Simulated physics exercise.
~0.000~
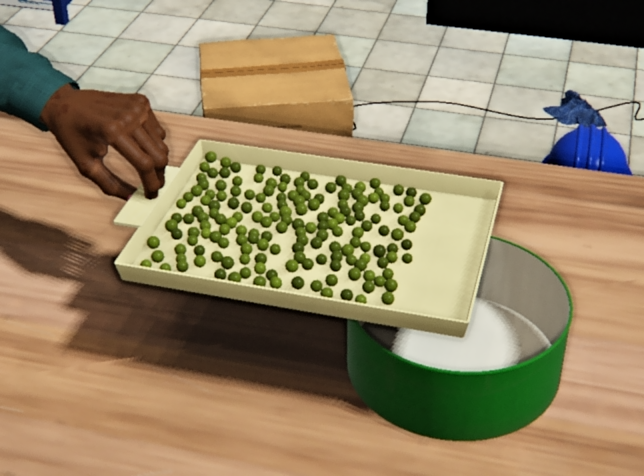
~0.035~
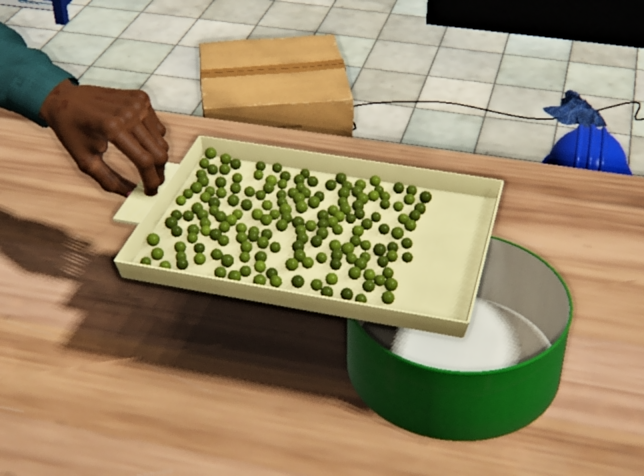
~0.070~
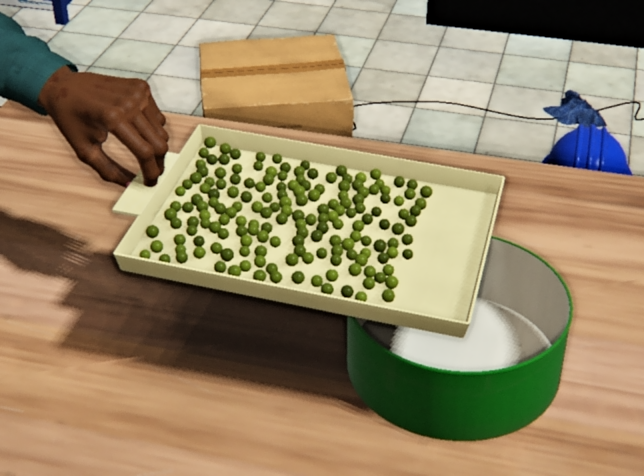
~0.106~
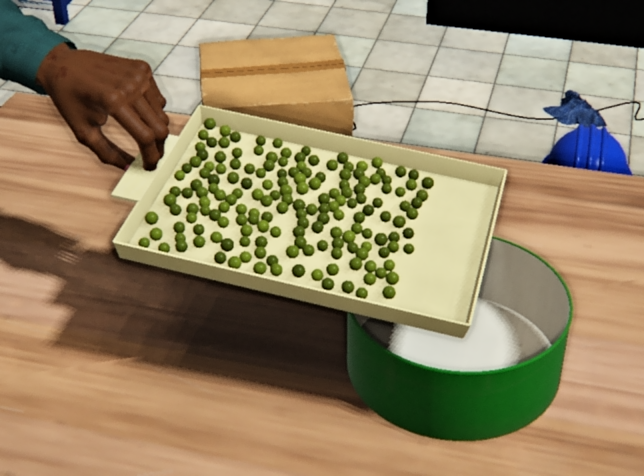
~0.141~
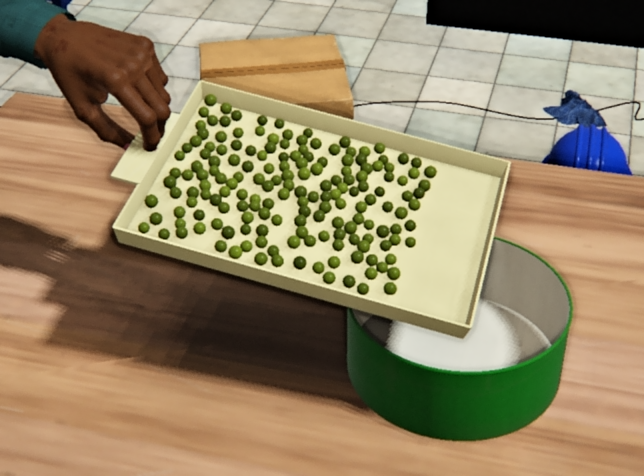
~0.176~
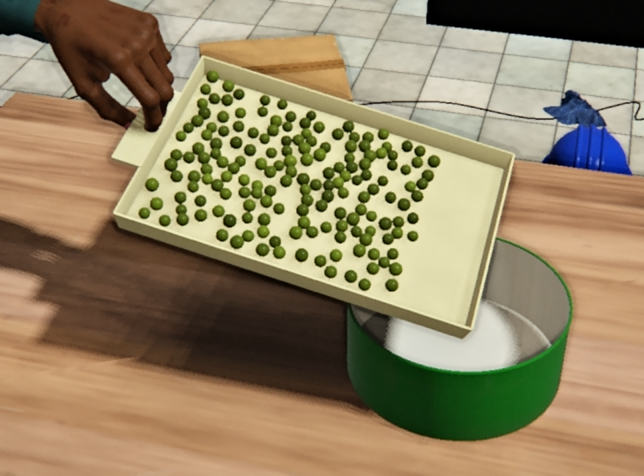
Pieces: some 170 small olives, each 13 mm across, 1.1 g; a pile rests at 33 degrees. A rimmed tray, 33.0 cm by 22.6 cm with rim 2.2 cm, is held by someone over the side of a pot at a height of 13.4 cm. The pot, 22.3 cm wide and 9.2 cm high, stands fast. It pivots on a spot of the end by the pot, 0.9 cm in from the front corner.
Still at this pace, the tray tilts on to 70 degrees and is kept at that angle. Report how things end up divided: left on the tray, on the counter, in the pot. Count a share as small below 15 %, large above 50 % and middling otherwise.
Left on the tray: Middling. Counter: Large. Pot: Small.
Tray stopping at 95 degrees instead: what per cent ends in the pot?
That comes out at some 0 per cent.
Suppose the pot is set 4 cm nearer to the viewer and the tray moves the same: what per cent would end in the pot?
I'd put it at around 10 per cent.
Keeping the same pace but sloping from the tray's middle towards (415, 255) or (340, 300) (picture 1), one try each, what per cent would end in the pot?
Near 30 and 0 percent, in that order.
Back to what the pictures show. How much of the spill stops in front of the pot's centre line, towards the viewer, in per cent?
Share: Roughly 100 %.
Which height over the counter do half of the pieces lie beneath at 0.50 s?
Median height: Approx. 26 cm.
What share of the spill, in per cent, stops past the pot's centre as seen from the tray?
Share: Close to 90 %.
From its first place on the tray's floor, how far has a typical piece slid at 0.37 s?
2 cm.
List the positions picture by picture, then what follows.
Tray tilt 0 degrees, front corners at (120, 261) and (465, 319); middle of the pieces at (298, 225); pot at (459, 296), in the first picture.
Tray tilt 1 degrees, front corners at (120, 259) and (465, 319); middle of the pieces at (298, 222), in the second picture.
Tray tilt 3 degrees, front corners at (120, 252) and (465, 320); middle of the pieces at (298, 216), in the third picture.
Tray tilt 7 degrees, front corners at (119, 240) and (466, 321), lowest corner right front; middle of the pieces at (299, 205), in the fourth picture.
Tray tilt 12 degrees, front corners at (119, 225) and (468, 323), lowest corner right front; middle of the pieces at (301, 192), in the fifth picture.
Tray tilt 17 degrees, front corners at (119, 211) and (469, 325), lowest corner right front; middle of the pieces at (303, 179); pot at (459, 296). Its pace works out near 145 degrees a second, in the sixth picture.
Then, at 0.37 s, tilt 45 degrees; the tray holds 100 %, the pot 0 %.
After 0.50 s, tilt 63 degrees; the tray holds 100 %, the pot 0 %.
After 0.76 s, tilt 70 degrees; the tray holds 35 %, the pot 0 %.
At rest (1.7 s), tray 25 %, counter 75 %, pot 0 %.
